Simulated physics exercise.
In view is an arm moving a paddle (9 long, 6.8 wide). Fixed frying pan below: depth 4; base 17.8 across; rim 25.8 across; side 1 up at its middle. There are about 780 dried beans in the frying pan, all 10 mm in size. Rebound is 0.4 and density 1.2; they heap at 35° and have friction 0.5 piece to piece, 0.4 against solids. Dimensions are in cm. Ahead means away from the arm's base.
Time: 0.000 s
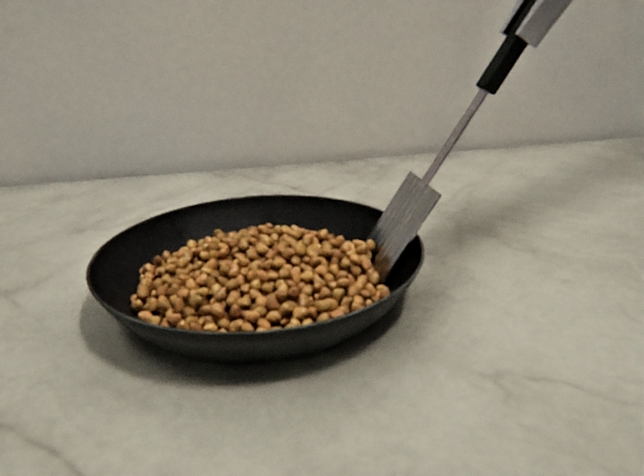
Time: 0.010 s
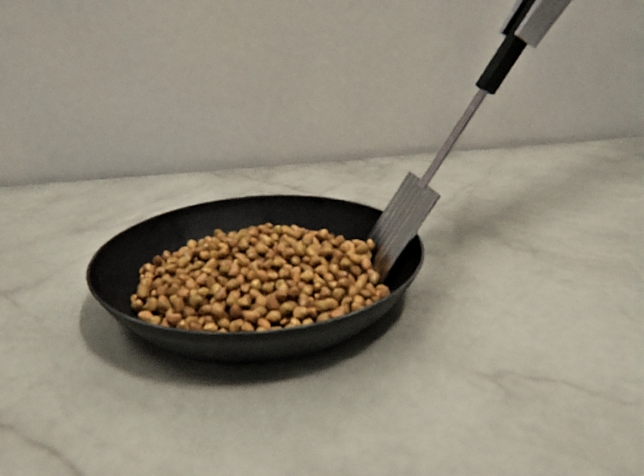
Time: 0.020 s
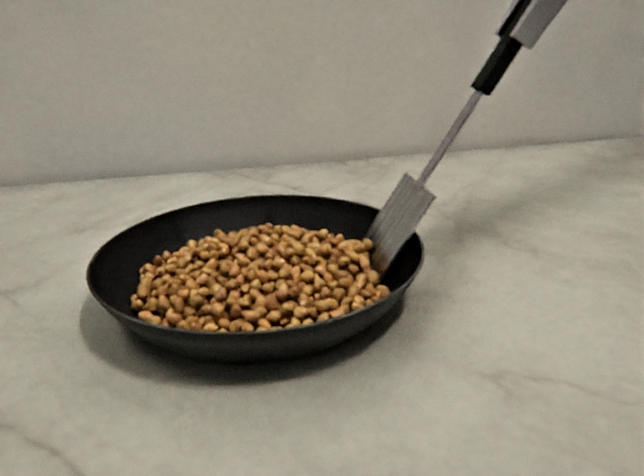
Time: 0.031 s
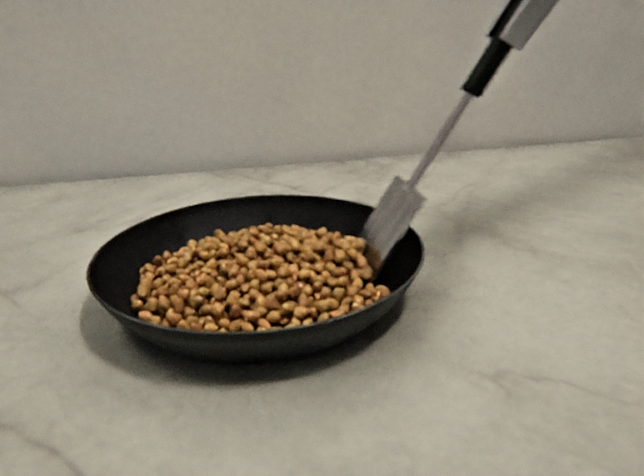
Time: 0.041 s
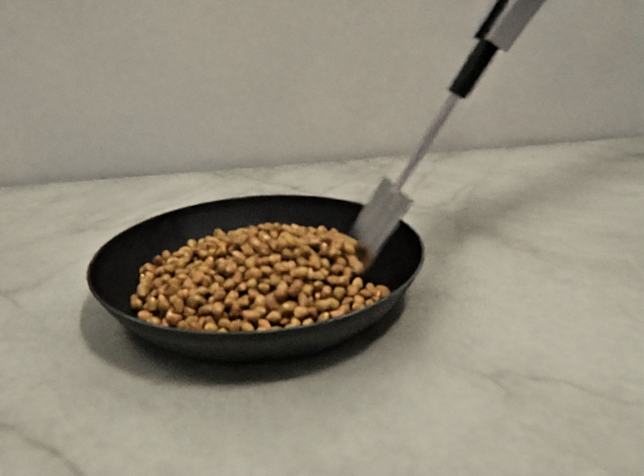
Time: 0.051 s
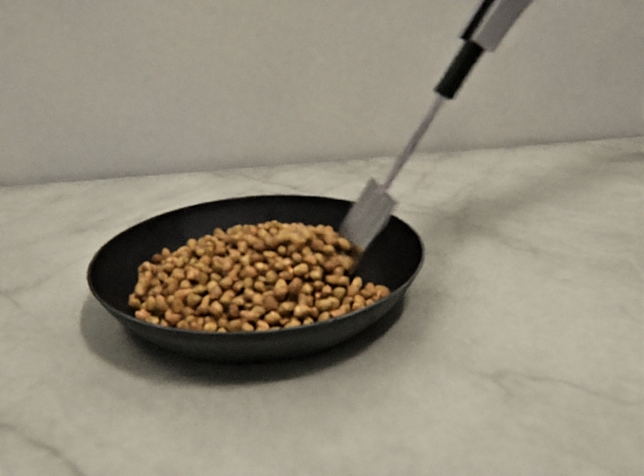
We see a black frying pan heaped with brown dried beans on a pale marbled surface, a grey paddle resting at its right side; the paddle then moves slightly left against the beans, shifting a few near the edge.
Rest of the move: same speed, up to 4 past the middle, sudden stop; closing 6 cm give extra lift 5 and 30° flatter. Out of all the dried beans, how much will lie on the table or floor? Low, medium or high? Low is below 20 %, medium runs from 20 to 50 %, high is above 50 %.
The share is low, below 20 %.
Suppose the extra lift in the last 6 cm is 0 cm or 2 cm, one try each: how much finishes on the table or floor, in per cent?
Roughly 0 per cent, then 5 per cent.
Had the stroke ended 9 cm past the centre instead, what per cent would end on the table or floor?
Then roughly 20 percent would finish on the table or floor.
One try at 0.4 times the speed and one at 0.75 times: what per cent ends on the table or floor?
I'd expect close to 0 and then close to 5 percent.
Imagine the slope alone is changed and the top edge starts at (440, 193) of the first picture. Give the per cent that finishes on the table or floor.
I'd estimate close to 10 per cent.
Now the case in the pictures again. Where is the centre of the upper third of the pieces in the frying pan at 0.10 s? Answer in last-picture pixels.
I'd put it somewhere near (246, 258).
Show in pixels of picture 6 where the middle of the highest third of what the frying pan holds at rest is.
Approximately at pixel (193, 272).
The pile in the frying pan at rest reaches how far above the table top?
Near 4.0 centimetres high.
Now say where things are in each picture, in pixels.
Paddle top edge at (425, 182), sloping 57°; upper third of the load around (263, 265), from x 135 to 385, top at y 225; 775 in the frying pan, in the first picture.
Paddle top edge at (424, 182), sloping 57°; upper third of the load around (264, 265), from x 135 to 385, top at y 225, in the second picture.
Paddle top edge at (420, 183), sloping 57°; upper third of the load around (266, 264), from x 135 to 385, top at y 225, in the third picture.
Paddle top edge at (411, 186), sloping 57°; upper third of the load around (269, 264), from x 135 to 385, top at y 225, in the fourth picture.
Paddle top edge at (398, 187), sloping 57°; upper third of the load around (272, 261), from x 135 to 385, top at y 225, in the fifth picture.
Paddle top edge at (384, 189), sloping 57°; upper third of the load around (270, 260), from x 135 to 385, top at y 225; 775 in the frying pan, in the sixth picture.
By 0.08 s, sloping 56°, highest piece 6 above the table; 775 in the frying pan.
By 0.10 s, sloping 46°, highest piece 7 above the table; 775 in the frying pan.
By 0.31 s, sloping 27°, highest piece 6 above the table; 687 in the frying pan, 84 on the table or floor, 4 on the blade or in flight.
By 1.36 s, sloping 27°, highest piece 4 above the table; 687 in the frying pan, 88 on the table or floor.
Final count, 687 in the frying pan, 88 on the table or floor. That is 11 % on the table or floor.
